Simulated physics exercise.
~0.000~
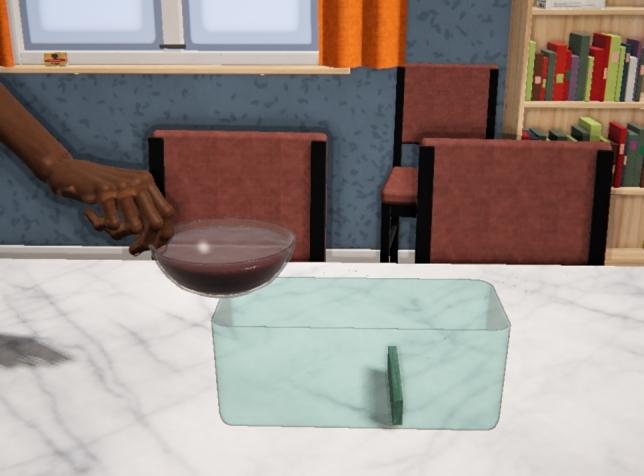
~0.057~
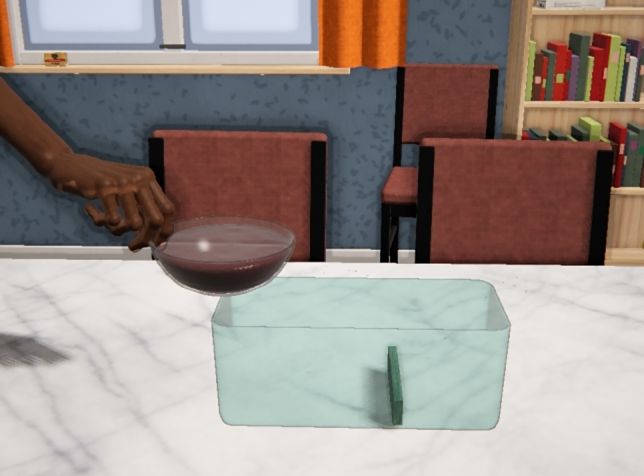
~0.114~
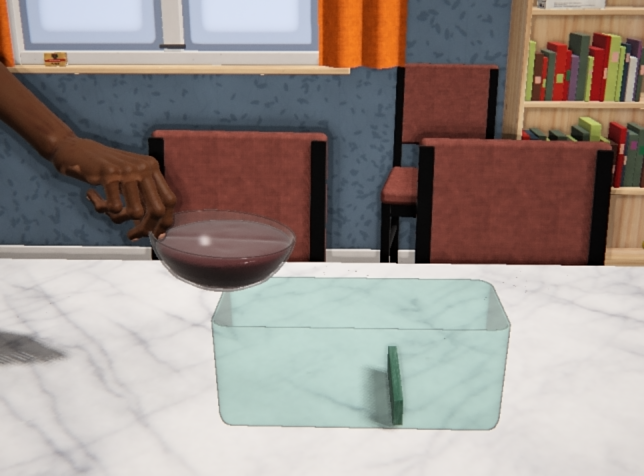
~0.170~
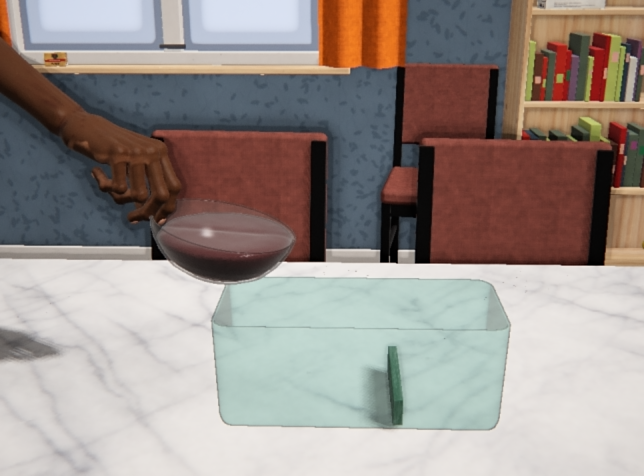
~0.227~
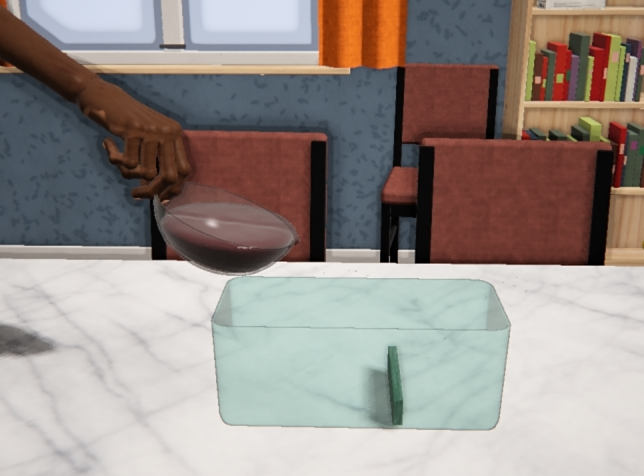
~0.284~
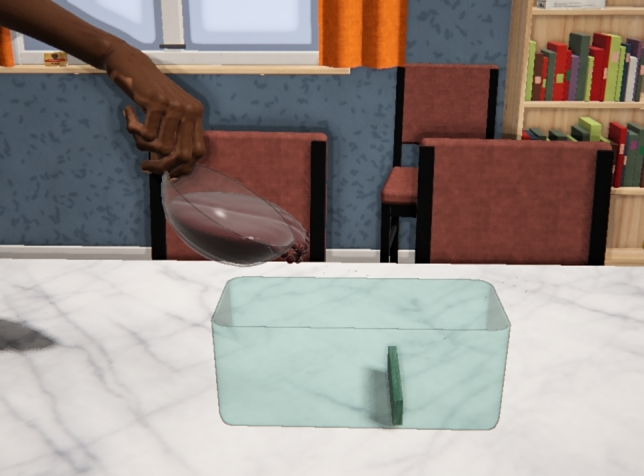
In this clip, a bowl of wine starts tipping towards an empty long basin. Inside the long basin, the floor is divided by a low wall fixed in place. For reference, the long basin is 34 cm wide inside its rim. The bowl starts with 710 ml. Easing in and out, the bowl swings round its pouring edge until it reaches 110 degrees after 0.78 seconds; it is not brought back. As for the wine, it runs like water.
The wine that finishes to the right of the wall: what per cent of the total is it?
It is about 35 per cent of the total.
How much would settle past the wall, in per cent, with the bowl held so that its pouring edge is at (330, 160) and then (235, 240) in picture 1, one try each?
Around 65 per cent first, around 25 per cent next.
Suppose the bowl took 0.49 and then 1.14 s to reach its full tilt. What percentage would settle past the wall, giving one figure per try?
Respectively 35 and 25 %.
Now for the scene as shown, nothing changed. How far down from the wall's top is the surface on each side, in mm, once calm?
On the left it's about 20 mm; on the right, about 20 mm.
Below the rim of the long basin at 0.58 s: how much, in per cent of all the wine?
Around 50 percent.
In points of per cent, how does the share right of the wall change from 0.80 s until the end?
Change in share is negative, near 5 percent.
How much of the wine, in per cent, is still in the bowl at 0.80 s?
Roughly 0 per cent.
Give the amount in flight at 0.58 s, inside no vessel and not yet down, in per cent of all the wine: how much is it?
It comes to about 44 percent.
By 0.58 s the tilt is 94° and 5 per cent is still to pour, 45 is left of the wall and 6 right of it.
By 0.80 s the tilt is 110° and 0 per cent is still to pour, 55 is left of the wall and 41 right of it.
By 1.03 s the tilt is 110° and 0 per cent is still to pour, 64 is left of the wall and 34 right of it.
By 1.28 s the tilt is 110° and 0 per cent is still to pour, 64 is left of the wall and 34 right of it.
At rest 63 per cent lies left of the wall, 35 right of it and 2 outside.
